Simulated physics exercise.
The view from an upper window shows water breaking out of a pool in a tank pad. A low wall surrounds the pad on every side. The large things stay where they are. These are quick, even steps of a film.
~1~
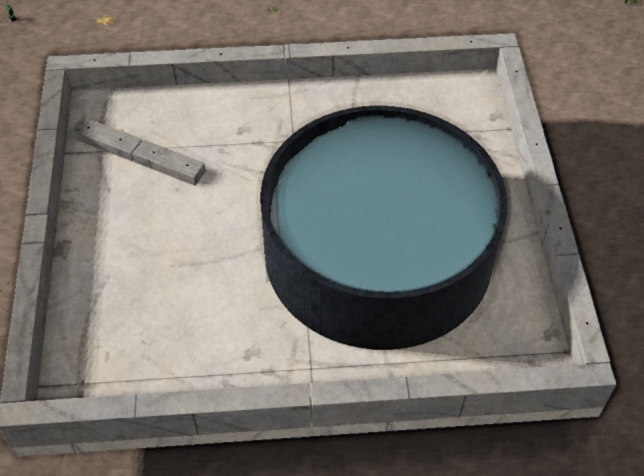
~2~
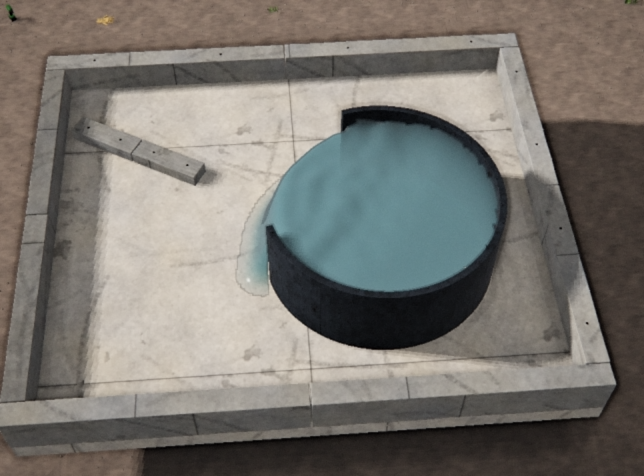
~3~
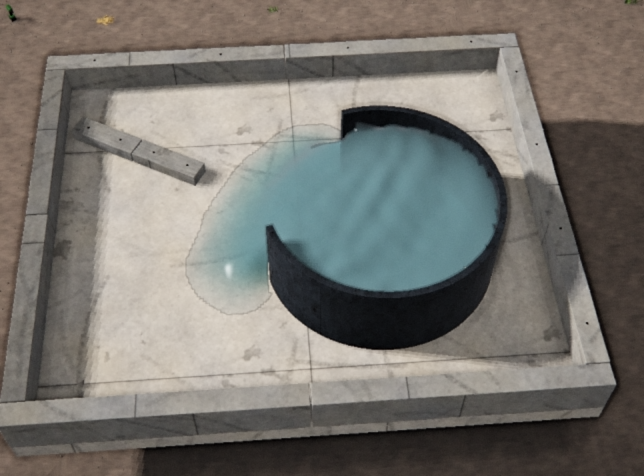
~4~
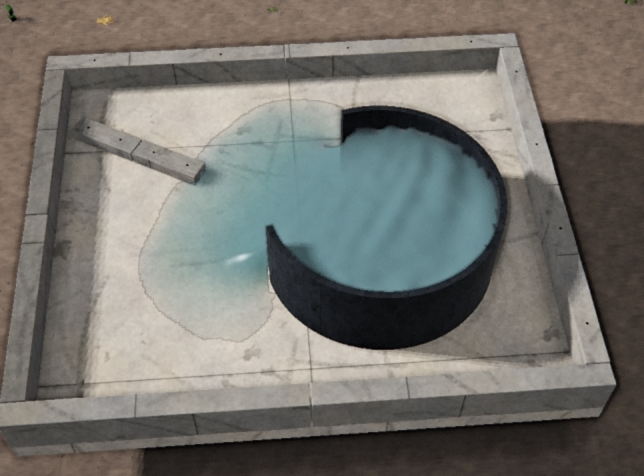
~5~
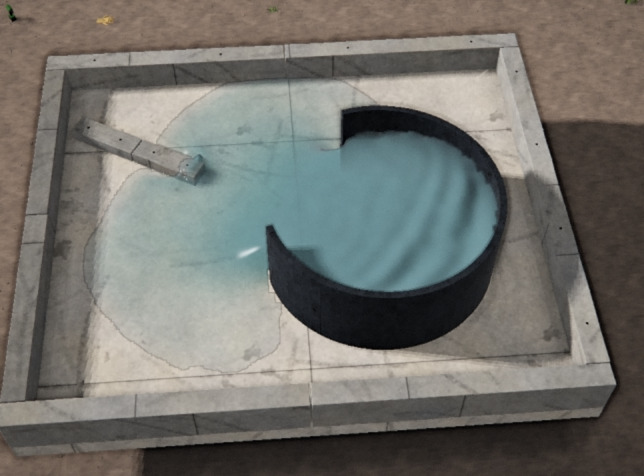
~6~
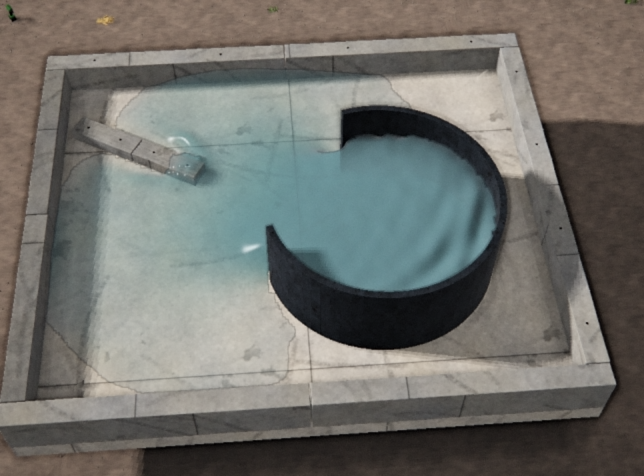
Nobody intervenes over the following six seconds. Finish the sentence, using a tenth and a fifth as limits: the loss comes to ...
The loss comes to less than a tenth.
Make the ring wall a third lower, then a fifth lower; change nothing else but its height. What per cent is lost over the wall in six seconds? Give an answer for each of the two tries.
First try 20 per cent, second try 14 per cent.
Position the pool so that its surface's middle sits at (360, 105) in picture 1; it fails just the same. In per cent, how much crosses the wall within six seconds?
Result: Around 18 %.
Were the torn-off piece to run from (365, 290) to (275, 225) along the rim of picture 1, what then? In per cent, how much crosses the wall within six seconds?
About 12 %.
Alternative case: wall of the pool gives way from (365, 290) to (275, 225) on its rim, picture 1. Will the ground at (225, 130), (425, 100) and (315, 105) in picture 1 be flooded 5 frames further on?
Going through them in order gives still bare, still bare, still bare.
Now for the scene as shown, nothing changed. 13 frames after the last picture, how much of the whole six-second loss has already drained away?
It would be around 80 %.
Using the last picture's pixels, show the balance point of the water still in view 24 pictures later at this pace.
It is around (247, 218).
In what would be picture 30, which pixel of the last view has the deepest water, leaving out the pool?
Somewhere around (37, 417).
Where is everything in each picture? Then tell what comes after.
In the first frame, still water in the pool at (383, 199).
In the second frame, water pours out at (282, 195) and has run to (267, 291).
In the third frame, water pours out at (282, 199) and has run to a hidden place.
In the fourth frame, water pours out at (282, 202) and has run to (203, 330).
In the fifth frame, the front is at (98, 286), out from the gap at (282, 203).
In the sixth frame, the front is at (49, 309), out from the gap at (282, 203).
A moment on, water covers 55 % of the floor; the low wall has let 0 % over.
Next, water covers 55 % of the floor; the low wall has let 1 % over.
Then, water covers 60 % of the floor; the low wall has let 6 % over.
Later, water covers 75 % of the floor; the low wall has let 8 % over.
In the end, water covers 80 % of the floor; the low wall has let 8 % over.
